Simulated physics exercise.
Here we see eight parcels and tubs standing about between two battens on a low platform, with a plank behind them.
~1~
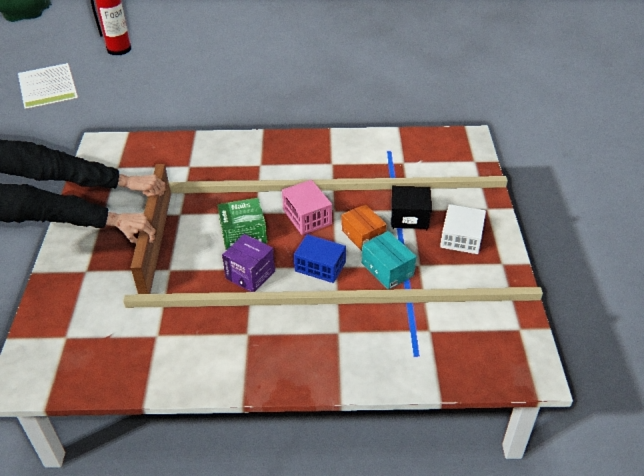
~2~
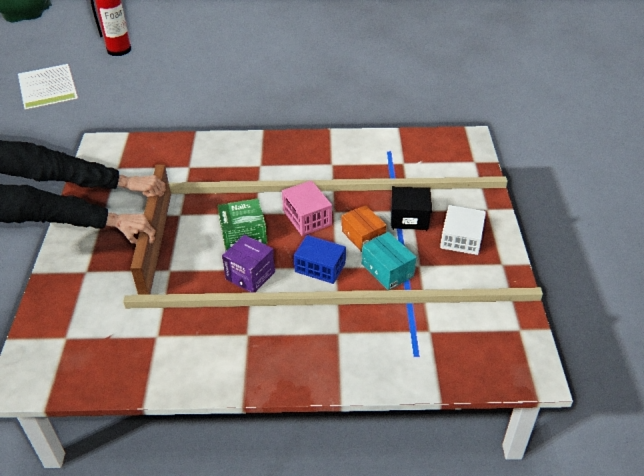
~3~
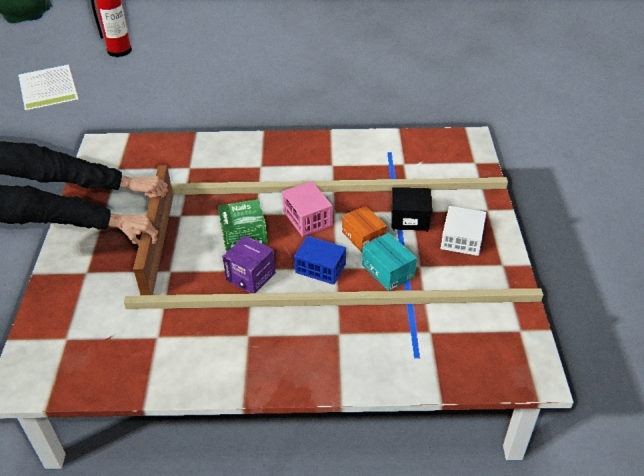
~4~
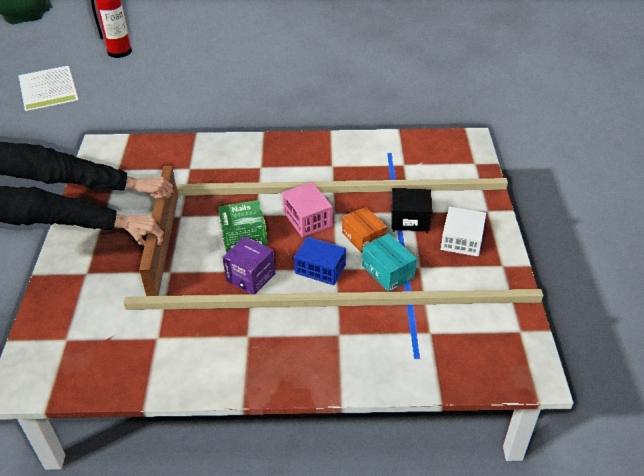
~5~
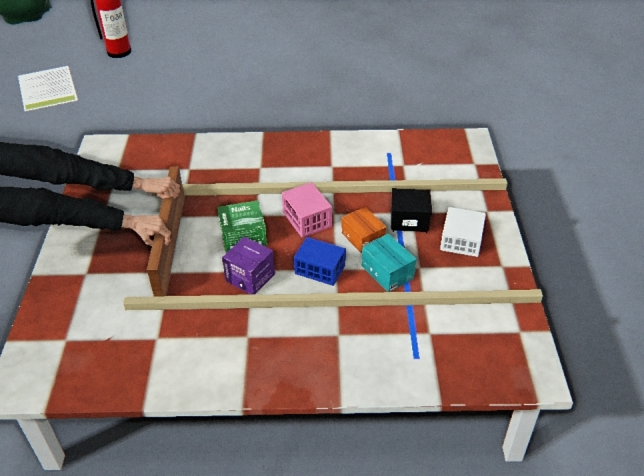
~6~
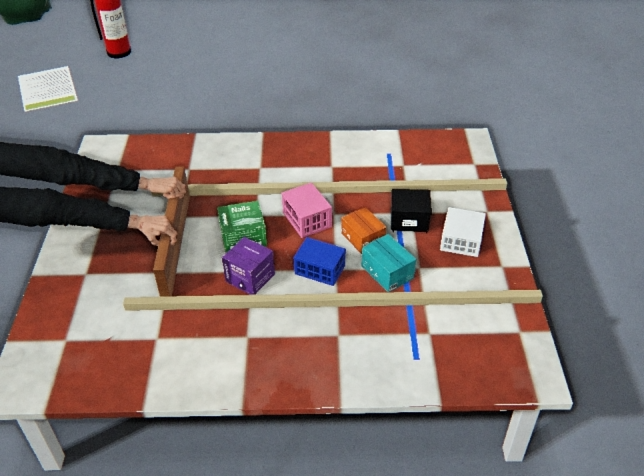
The clip opens on eight colored crates and boxes standing between two wooden battens on a red-and-white checkered platform, with two hands holding a brown plank at the left. The plank stays still at first, then the hands slide it slightly rightward toward the green and purple boxes, which remain in place.
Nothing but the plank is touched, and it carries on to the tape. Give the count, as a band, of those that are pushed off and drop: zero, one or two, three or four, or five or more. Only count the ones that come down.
You'd find the ones that came down come in at none here.
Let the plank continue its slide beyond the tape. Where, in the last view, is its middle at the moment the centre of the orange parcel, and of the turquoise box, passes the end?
About (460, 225), and about (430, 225) for the other.
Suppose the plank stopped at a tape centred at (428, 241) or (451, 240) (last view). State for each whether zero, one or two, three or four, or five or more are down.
The first spot gives one to two, the second gives one or two.
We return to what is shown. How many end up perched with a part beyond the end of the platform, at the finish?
As for overhanging, the count is 1.
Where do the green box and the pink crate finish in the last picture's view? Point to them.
In the last picture, roughly (422, 226) and (417, 194).
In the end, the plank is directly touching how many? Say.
The count is 3.
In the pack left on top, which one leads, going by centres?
It would be the white crate.
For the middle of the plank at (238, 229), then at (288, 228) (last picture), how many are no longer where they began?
One spot: 2. Other spot: 5.
Soon after, none off yet; white crate at rest near (463, 232); black tote at rest near (410, 211); turquoise box at rest near (388, 263).
After that, none off yet; white crate at rest near (463, 232); black tote displaced a little near (417, 209); turquoise box displaced about its own width near (426, 270).
In the end, the number that fall off is zero.
